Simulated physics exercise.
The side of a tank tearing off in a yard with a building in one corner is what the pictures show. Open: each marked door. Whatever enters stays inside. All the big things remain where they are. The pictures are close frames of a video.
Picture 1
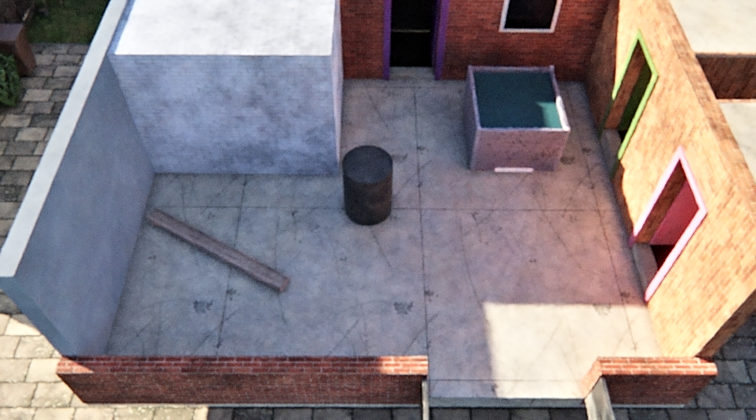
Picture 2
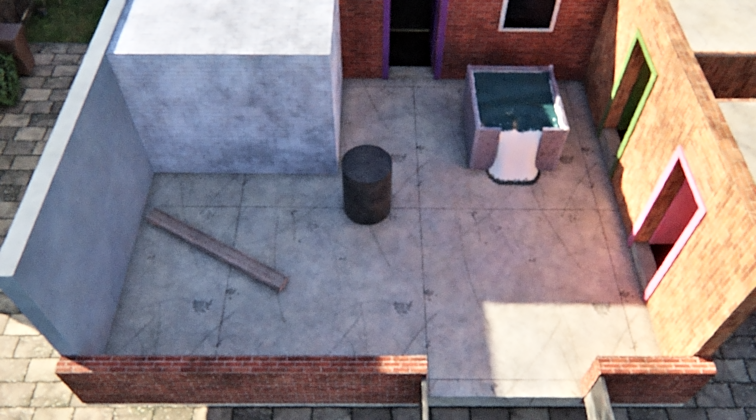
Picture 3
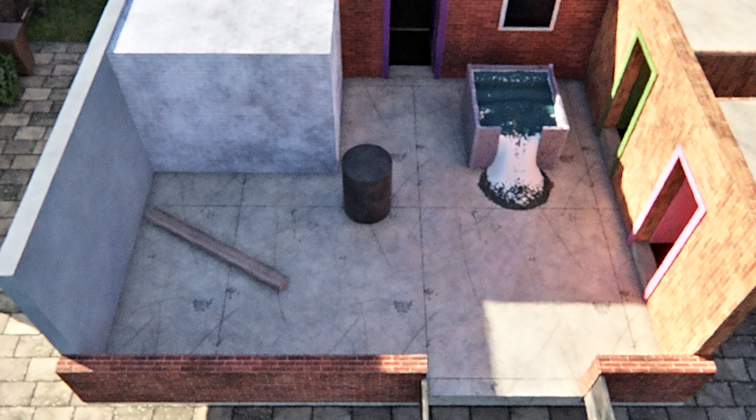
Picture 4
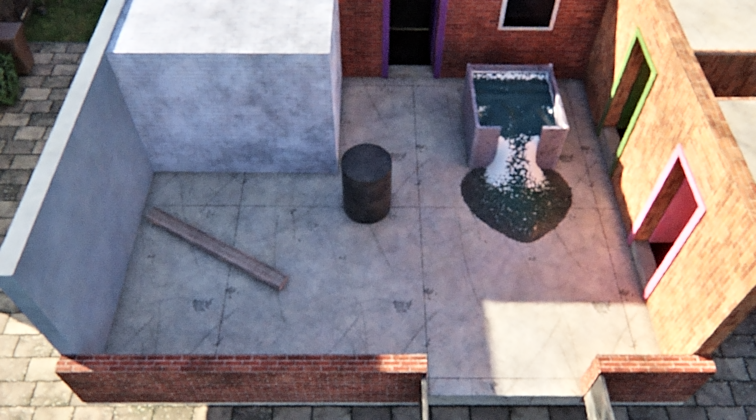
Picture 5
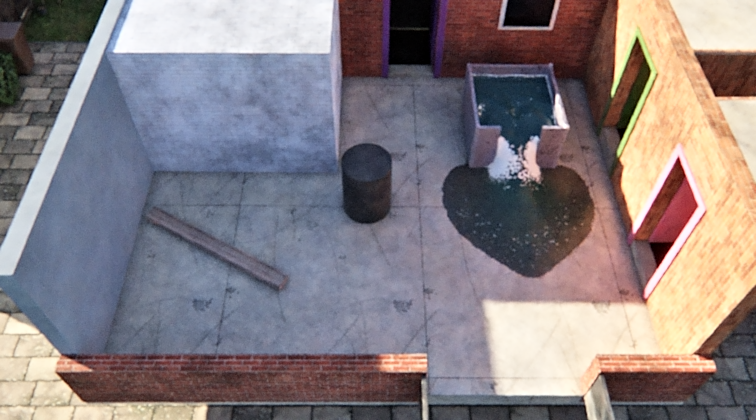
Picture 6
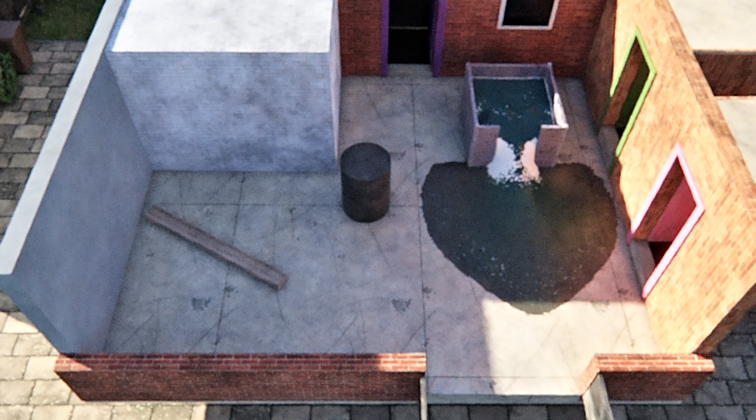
Water burst out through the front side of a small square tank in a walled yard, splashing white at the gap, then spread across the concrete floor in a wide, dark, rounded pool.
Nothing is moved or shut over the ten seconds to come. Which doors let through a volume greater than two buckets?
Checking each one: The purple door lets through less or just two; the pink door lets through less or just two; the green door lets through less or just two.
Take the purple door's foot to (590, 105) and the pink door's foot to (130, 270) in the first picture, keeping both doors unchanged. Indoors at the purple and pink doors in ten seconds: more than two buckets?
At the purple door it remains below; at the pink door it remains below.
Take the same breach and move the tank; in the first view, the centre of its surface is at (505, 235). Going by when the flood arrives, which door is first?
Answer: The pink-painted one.
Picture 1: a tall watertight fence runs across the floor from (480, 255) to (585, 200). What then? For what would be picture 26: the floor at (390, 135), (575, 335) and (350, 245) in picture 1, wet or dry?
Submerged, spared, then submerged.
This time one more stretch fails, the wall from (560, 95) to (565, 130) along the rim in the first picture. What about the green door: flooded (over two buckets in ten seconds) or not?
Well, it turns out the green door crosses the threshold.
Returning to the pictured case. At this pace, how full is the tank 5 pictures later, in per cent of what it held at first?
Roughly 58 percent.
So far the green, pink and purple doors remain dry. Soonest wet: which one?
It's the pink door.
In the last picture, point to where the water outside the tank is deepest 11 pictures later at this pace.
Point to roughly (667, 378).
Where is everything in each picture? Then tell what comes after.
In the first frame, still water in the open tank at (516, 101).
In the second frame, the front is at (534, 177), out from the gap at (516, 153).
In the third frame, water pours out at (515, 154) and has run to (508, 205).
In the fourth frame, water pours out at (515, 154) and has run to (532, 237).
In the fifth frame, the front is at (538, 272), out from the gap at (515, 153).
In the sixth frame, water pours out at (514, 153) and has run to (539, 308).
A moment on, water covers 35 % of the floor; the purple door not reached, the pink door wet at the sill, nothing in, the green door wet at the sill, nothing in.
Next, water covers 45 % of the floor; the purple door not reached, the pink door wet at the sill, nothing in, the green door wet at the sill, nothing in.
Then, water covers 45 % of the floor; the purple door not reached, the pink door under two buckets in, the green door wet at the sill, nothing in.
Later, water covers 50 % of the floor; the purple door not reached, the pink door under two buckets in, the green door wet at the sill, nothing in.
In the end, water covers 60 % of the floor; the purple door not reached, the pink door under two buckets in, the green door wet at the sill, nothing in.
